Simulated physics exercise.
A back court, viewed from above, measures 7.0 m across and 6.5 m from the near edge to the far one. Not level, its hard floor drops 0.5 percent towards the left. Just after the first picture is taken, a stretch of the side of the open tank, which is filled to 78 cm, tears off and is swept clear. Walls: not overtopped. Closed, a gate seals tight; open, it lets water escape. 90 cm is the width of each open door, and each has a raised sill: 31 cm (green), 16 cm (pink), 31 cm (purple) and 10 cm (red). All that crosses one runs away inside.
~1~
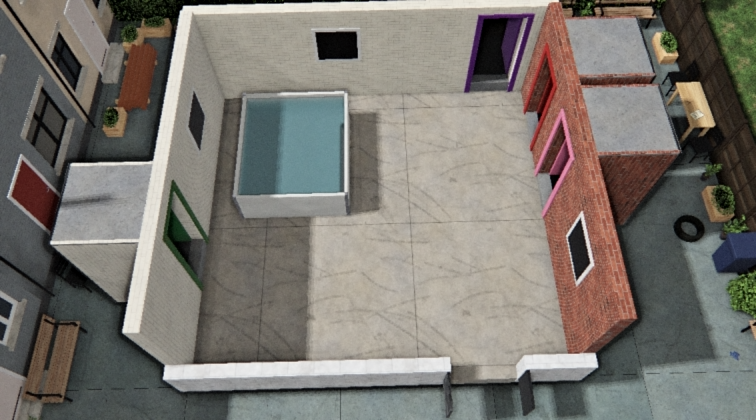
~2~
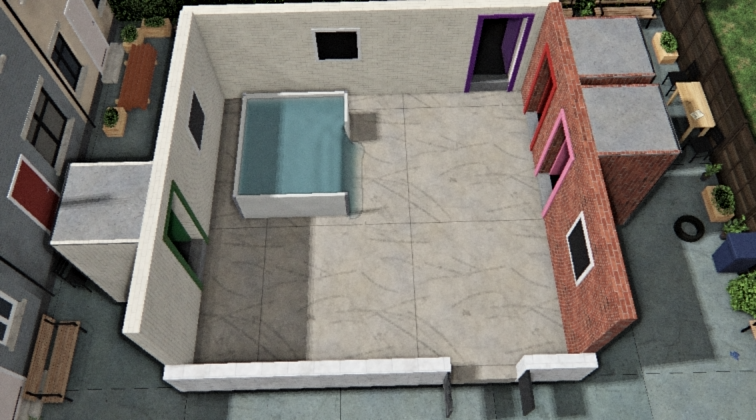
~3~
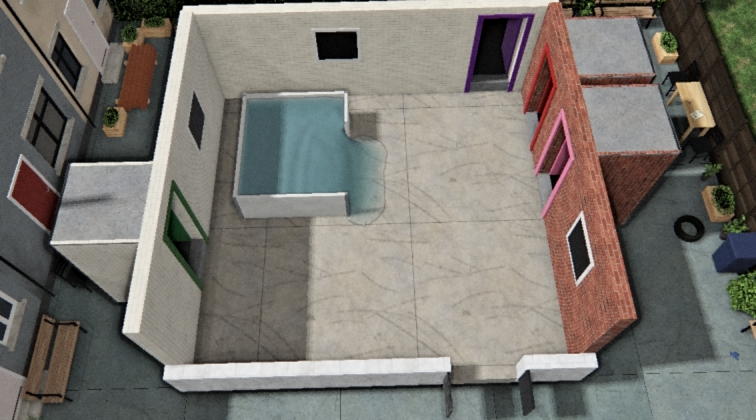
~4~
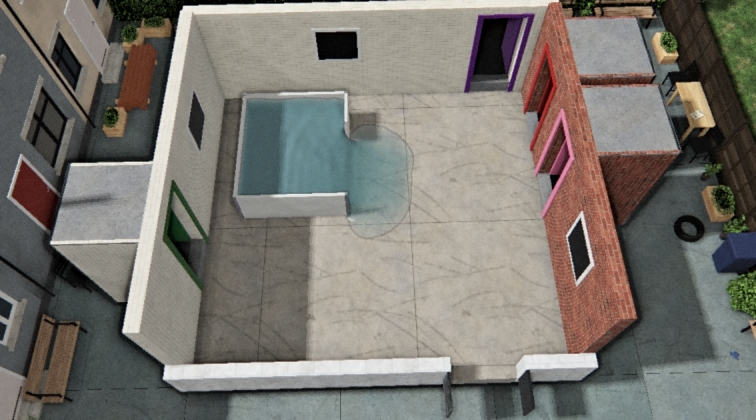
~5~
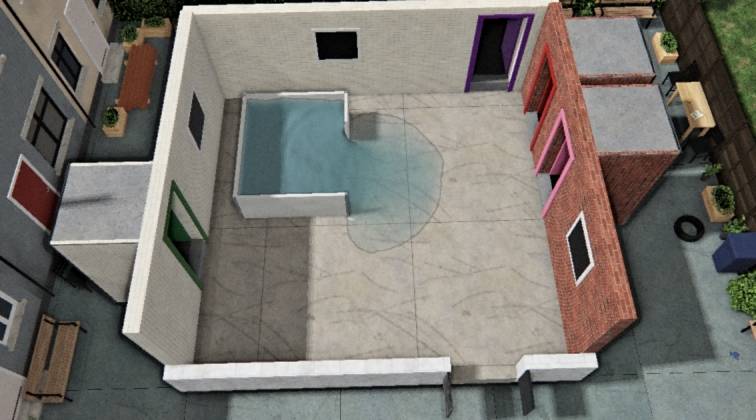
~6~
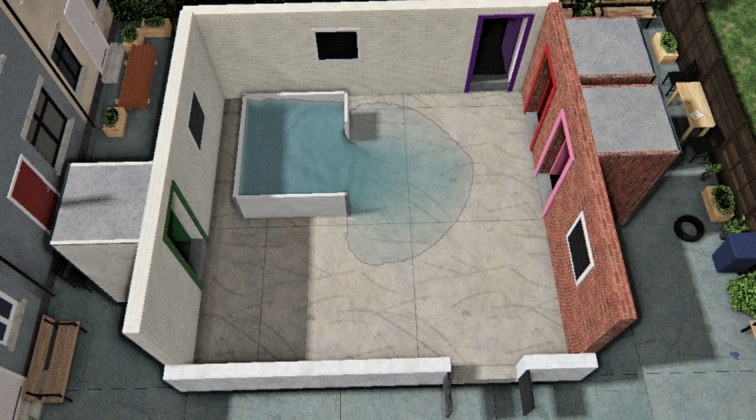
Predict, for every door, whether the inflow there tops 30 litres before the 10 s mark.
Prediction: At the green door it falls short of 30 litres; at the pink door it tops 30 litres; at the purple door it falls short of 30 litres; at the red door it tops 30 litres.
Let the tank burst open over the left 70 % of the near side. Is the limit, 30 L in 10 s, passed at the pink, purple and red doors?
Note: Pink short of the mark, purple short of the mark, red short of the mark.
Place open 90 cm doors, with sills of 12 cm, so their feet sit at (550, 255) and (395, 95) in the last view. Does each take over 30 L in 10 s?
Result in order - more than that, then not enough.
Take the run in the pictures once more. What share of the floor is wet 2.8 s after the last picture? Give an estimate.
I'd guess around 55 %.
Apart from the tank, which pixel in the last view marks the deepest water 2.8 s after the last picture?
Pixel (562, 363), about.
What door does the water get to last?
It's the green door that comes last.
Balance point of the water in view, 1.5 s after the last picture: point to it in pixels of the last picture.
Around (371, 178).
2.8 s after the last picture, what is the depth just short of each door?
You'd get green at 0 cm, pink at 24 cm, purple at 21 cm, and red at 24 cm.
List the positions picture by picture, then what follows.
The first frame shows the open tank at (293, 144) is whole and still, 78 cm deep.
In the second frame, the front is at (351, 217), 1.0 m from the gap at (346, 172); 0.5 m2 of floor is under water; 78 cm left at the back of the open tank.
In the third frame, the front is at (365, 222), 1.2 m from the gap at (346, 172); 1.5 m2 of floor is under water; 78 cm left at the back of the open tank.
In the fourth frame, the front is at (404, 145), 1.5 m from the gap at (346, 173); 3.1 m2 of floor is under water; 78 cm left at the back of the open tank.
In the fifth frame, the front is at (440, 162), 2.1 m from the gap at (346, 173); 5.3 m2 of floor is under water; 73 cm left at the back of the open tank.
In the sixth frame, the front is at (467, 159), 2.7 m from the gap at (346, 173); 7.7 m2 of floor is under water; 67 cm left at the back of the open tank.
Then, 0.7 s after the last picture water covers 45 % of the floor and is deepest (38 cm) near (356, 192); green door not reached, pink door 27 cm at the sill, 16 L in, purple door not reached, red door 16 cm at the sill, 2 L in.
Then, 1.5 s after the last picture water covers 50 % of the floor and is deepest (36 cm) near (517, 101); green door not reached, pink door 35 cm at the sill, 102 L in, purple door 12 cm at the sill, 0 L in, red door 28 cm at the sill, 62 L in.
Then, 2.8 s after the last picture water covers 55 % of the floor and is deepest (34 cm) near (562, 363); green door not reached, pink door 24 cm at the sill, 197 L in, purple door 21 cm at the sill, 0 L in, red door 24 cm at the sill, 187 L in.
Then, 5.3 s after the last picture water covers 80 % of the floor and is deepest (17 cm) near (526, 257); green door not reached, pink door 14 cm at the sill, 216 L in, purple door 14 cm at the sill, 0 L in, red door 15 cm at the sill, 254 L in.
Then, 9.3 s after the last picture water covers 95 % of the floor and is deepest (15 cm) near (212, 211); green door 9 cm at the sill, 0 L in, pink door 8 cm at the sill, 216 L in, purple door 7 cm at the sill, 0 L in, red door 8 cm at the sill, 265 L in.
